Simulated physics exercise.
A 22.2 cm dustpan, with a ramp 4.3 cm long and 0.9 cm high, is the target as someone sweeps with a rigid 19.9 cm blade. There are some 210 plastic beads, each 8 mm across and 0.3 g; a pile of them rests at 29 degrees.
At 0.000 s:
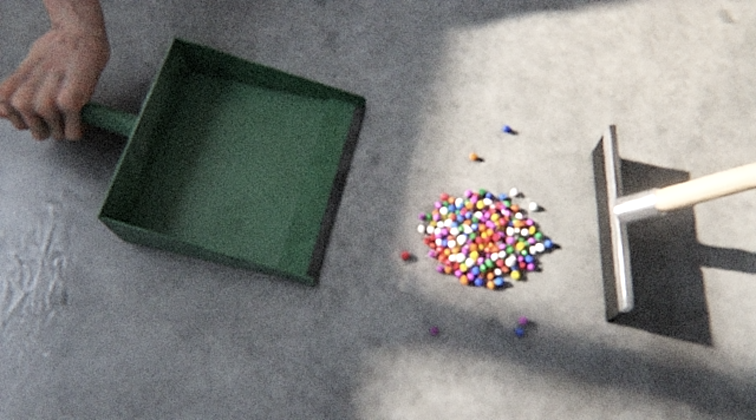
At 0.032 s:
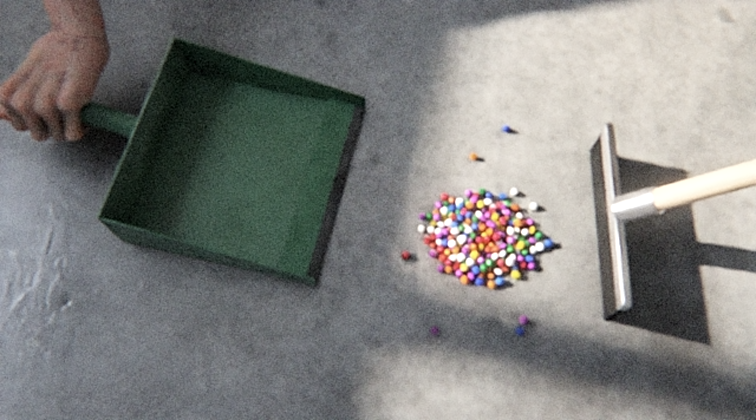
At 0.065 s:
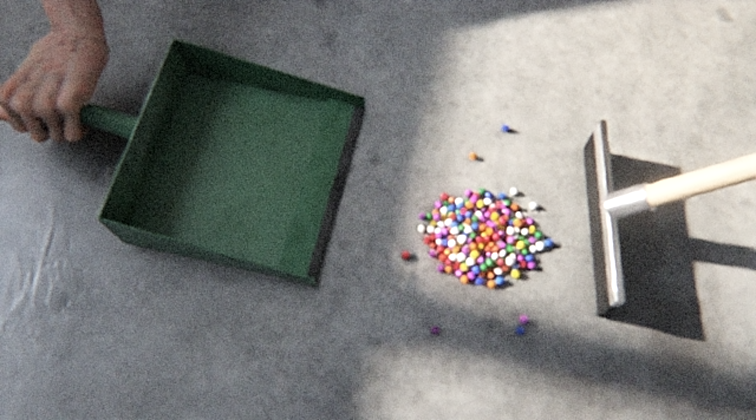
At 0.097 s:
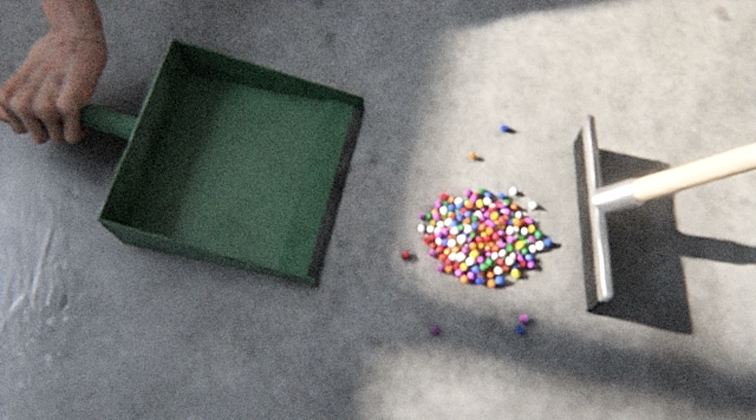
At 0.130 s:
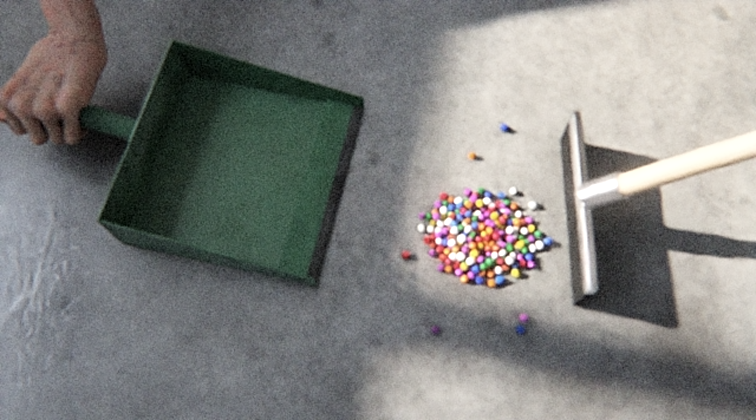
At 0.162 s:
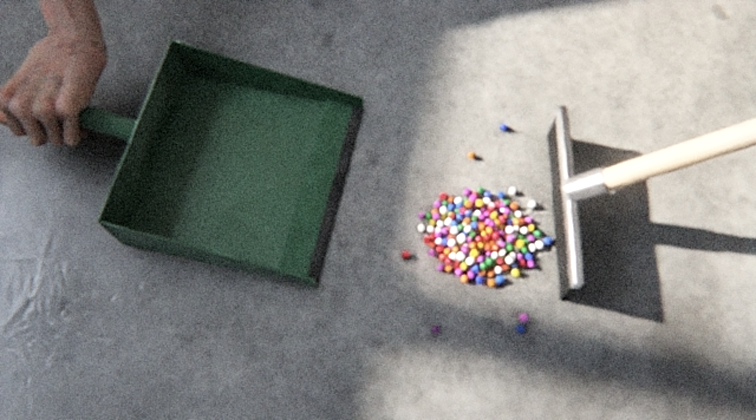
We see a hand holding a green dustpan still on a grey floor beside a pile of small multicoloured beads, while a wide-bladed tool on a pale wooden handle slides left toward the pile, leaving the beads unmoved.
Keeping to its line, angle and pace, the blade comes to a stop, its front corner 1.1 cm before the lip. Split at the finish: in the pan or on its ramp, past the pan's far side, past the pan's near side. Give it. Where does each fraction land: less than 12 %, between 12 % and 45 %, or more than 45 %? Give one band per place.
In the end pan: It gets a trickle. Far side: It gets a trickle. Near side: It gets a trickle.
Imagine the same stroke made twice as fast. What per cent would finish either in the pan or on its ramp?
Then some 25 in a hundred.
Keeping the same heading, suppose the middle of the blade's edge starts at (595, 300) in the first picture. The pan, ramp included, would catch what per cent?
It would come to about 25 in a hundred.
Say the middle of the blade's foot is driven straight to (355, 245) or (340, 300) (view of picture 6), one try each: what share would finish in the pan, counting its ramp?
First try around 30 %, second try around 25 %.
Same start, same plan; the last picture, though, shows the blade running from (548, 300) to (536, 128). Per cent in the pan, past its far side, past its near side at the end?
Pan: 35, far side: 0, near side: 20.
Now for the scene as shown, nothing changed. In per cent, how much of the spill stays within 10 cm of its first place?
That share is some 35 percent.
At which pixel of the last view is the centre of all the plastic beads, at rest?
(357, 220).
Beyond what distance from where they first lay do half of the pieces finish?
Median shift: Approx. 14 cm.
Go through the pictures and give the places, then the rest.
The first picture shows blade from (625, 307) to (609, 133), moved 0.0 cm, 0 of the pieces shifted so far; middle of the pieces at (477, 238); pan at (232, 168).
The second picture shows blade from (623, 305) to (607, 131), moved 0.2 cm, 0 of the pieces shifted so far; middle of the pieces at (477, 238).
The third picture shows blade from (616, 301) to (599, 128), moved 0.9 cm, 0 of the pieces shifted so far; middle of the pieces at (477, 238).
The fourth picture shows blade from (605, 296) to (588, 124), moved 2.1 cm, 0 of the pieces shifted so far; middle of the pieces at (477, 237).
The fifth picture shows blade from (590, 289) to (575, 119), moved 3.6 cm, 0 of the pieces shifted so far; middle of the pieces at (477, 237).
The sixth picture shows blade from (576, 283) to (561, 114), moved 5.0 cm, 0 of the pieces shifted so far; middle of the pieces at (477, 237); pan at (231, 170). Its pace works out near 0.45 m/s, heading 10 degrees away from the viewer's side.
After 0.40 s, middle of the blade 14 cm from the lip; 0 % over the lip, far side 0 %, near side 0 %.
After 0.56 s, middle of the blade 6 cm from the lip; 0 % over the lip, far side 0 %, near side 5 %.
After 0.84 s, middle of the blade 3 cm from the lip; 5 % over the lip, far side 0 %, near side 5 %.
By 1.2 s all is still; pan 5 %, far side 0 %, near side 5 %, in front of the lip or behind the blade 90 %.
